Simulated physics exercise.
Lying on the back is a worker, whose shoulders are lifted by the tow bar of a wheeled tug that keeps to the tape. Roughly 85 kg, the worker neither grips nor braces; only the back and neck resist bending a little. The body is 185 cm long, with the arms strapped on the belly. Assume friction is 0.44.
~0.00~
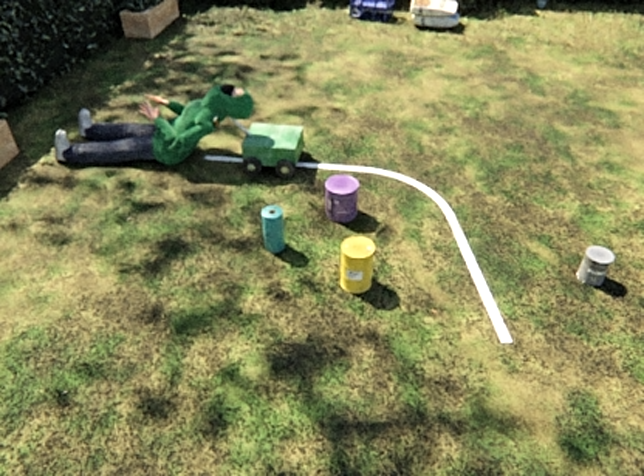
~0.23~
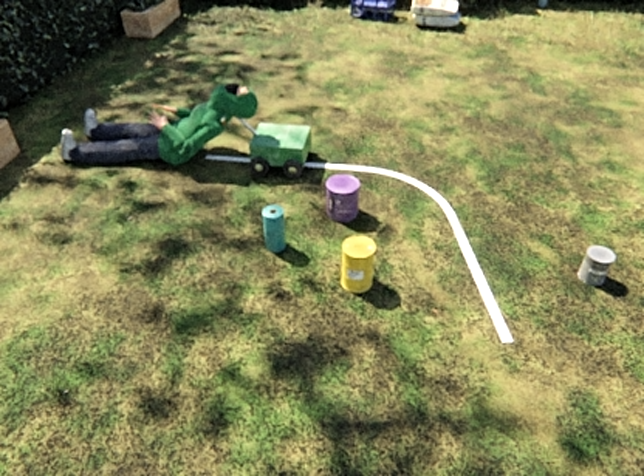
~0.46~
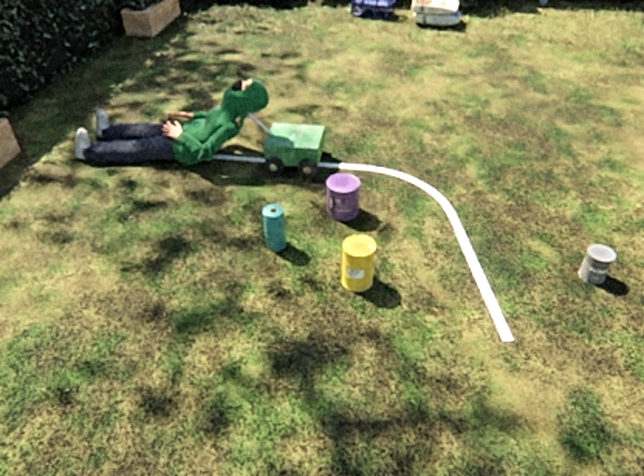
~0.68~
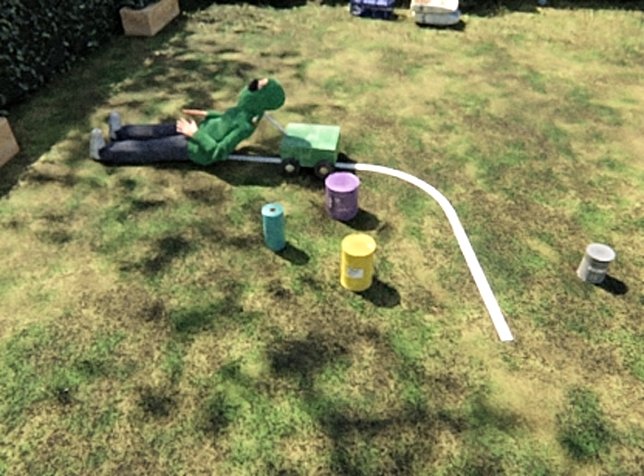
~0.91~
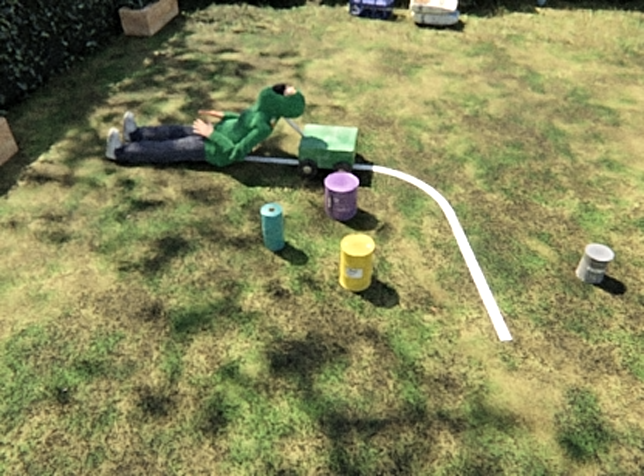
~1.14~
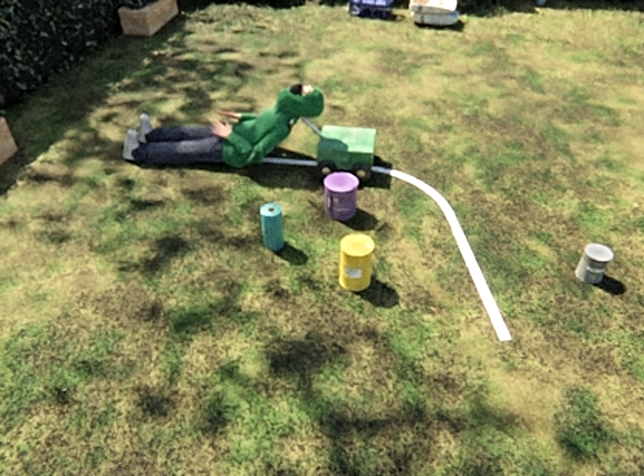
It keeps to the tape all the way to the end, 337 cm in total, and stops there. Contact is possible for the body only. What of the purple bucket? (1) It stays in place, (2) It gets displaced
Option 1: It stays in place.
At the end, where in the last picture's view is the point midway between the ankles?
I'd say somewhere around (408, 204).
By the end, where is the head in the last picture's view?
I'd expect it close to pixel (541, 284).
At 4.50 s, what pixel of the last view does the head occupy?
I'd put it around pixel (513, 232).
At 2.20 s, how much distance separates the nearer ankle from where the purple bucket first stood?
Some 120 cm.
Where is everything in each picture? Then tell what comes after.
Purple bucket (342, 199), grey can (595, 266), end of the tape (507, 341), in the first frame.
Purple bucket (343, 198), grey can (596, 266); 5 cm hauled, in the second frame.
Purple bucket (343, 197), grey can (596, 264); 17 cm hauled, in the third frame.
Purple bucket (342, 197), grey can (595, 264); 32 cm hauled, in the fourth frame.
Purple bucket (341, 197), grey can (594, 264); 47 cm hauled, in the fifth frame.
Purple bucket (341, 197), grey can (594, 264), end of the tape (505, 339); 62 cm hauled, in the sixth frame.
After 2.20 s the purple bucket is where it stood, near (341, 197) in the last picture's view; the nearer ankle is 120 cm from that spot.
After 3.00 s the purple bucket is where it stood, near (341, 197) in the last picture's view; the grey can where it stood; the nearer ankle is 81 cm from that spot.
After 3.70 s the purple bucket is where it stood, near (341, 197) in the last picture's view; the nearer ankle is 56 cm from that spot.
After 4.50 s the purple bucket is where it stood, near (341, 197) in the last picture's view; the grey can where it stood; the nearer ankle is 34 cm from that spot.
By 5.3 s, purple bucket stays put; yellow bin stays put; teal post stays put; grey can stays put.
